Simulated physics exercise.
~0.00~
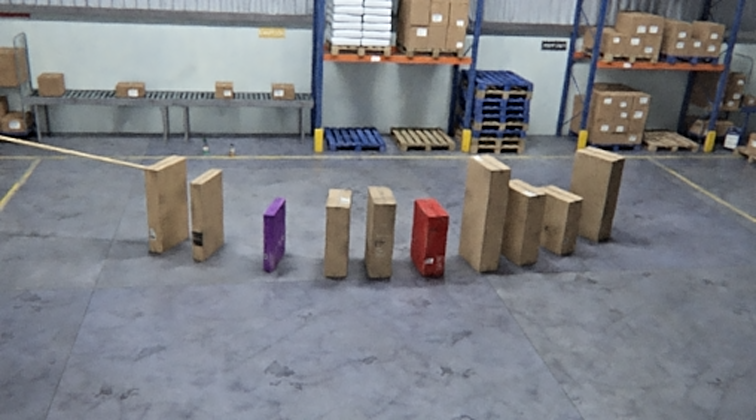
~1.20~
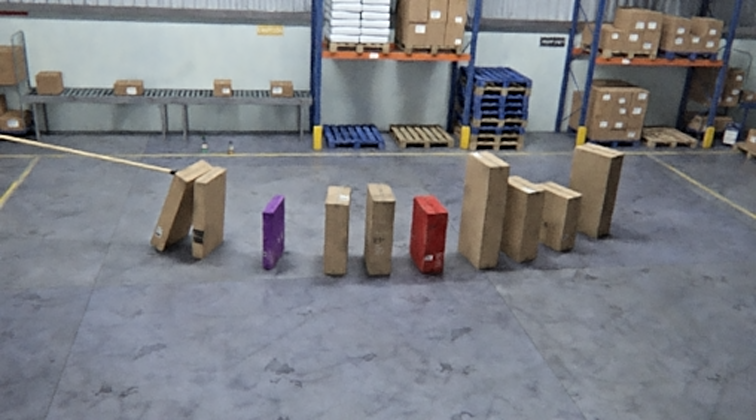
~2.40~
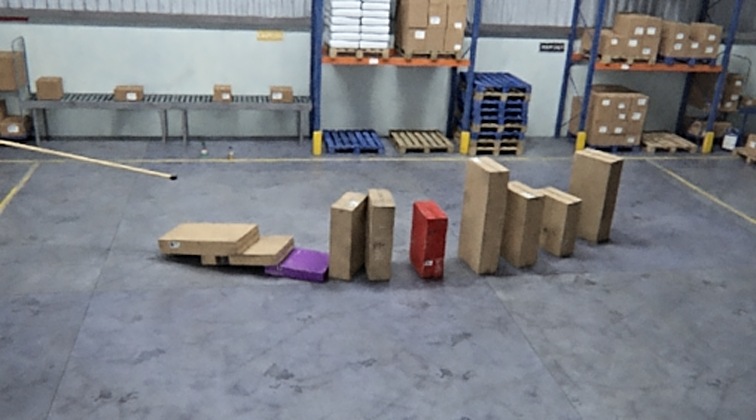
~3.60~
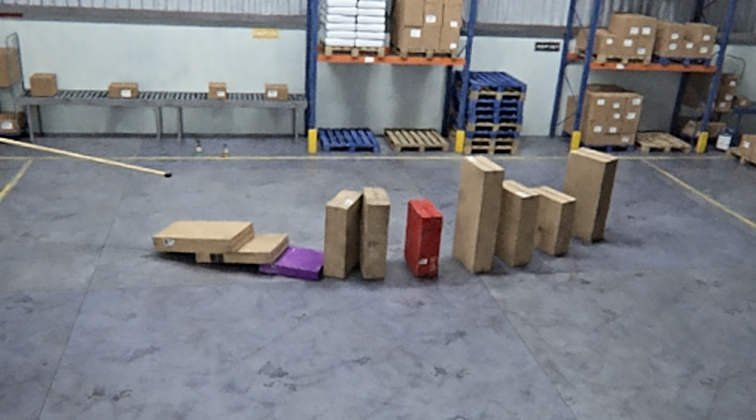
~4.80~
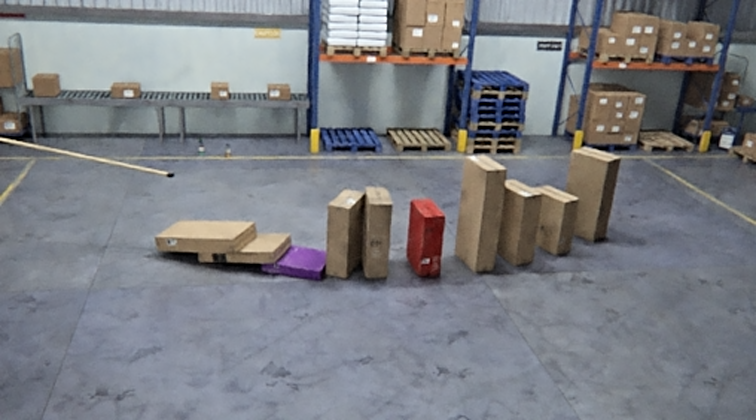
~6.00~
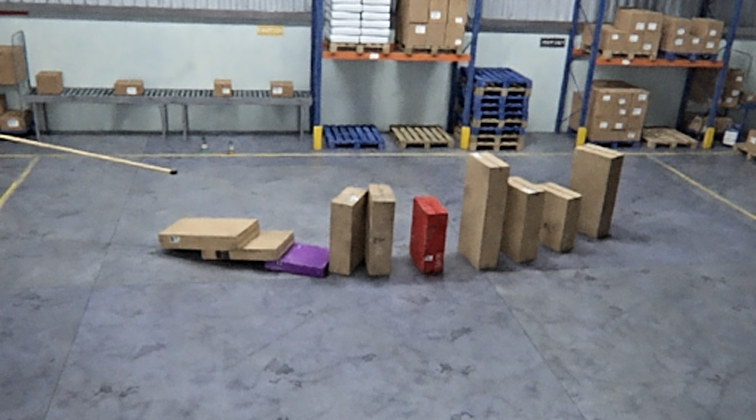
A row of upright brown, purple and red cartons stood on a warehouse floor as a pole tipped the leftmost one rightward into its neighbour, and those two and the purple one toppled flat, while the red carton and the others stayed standing.
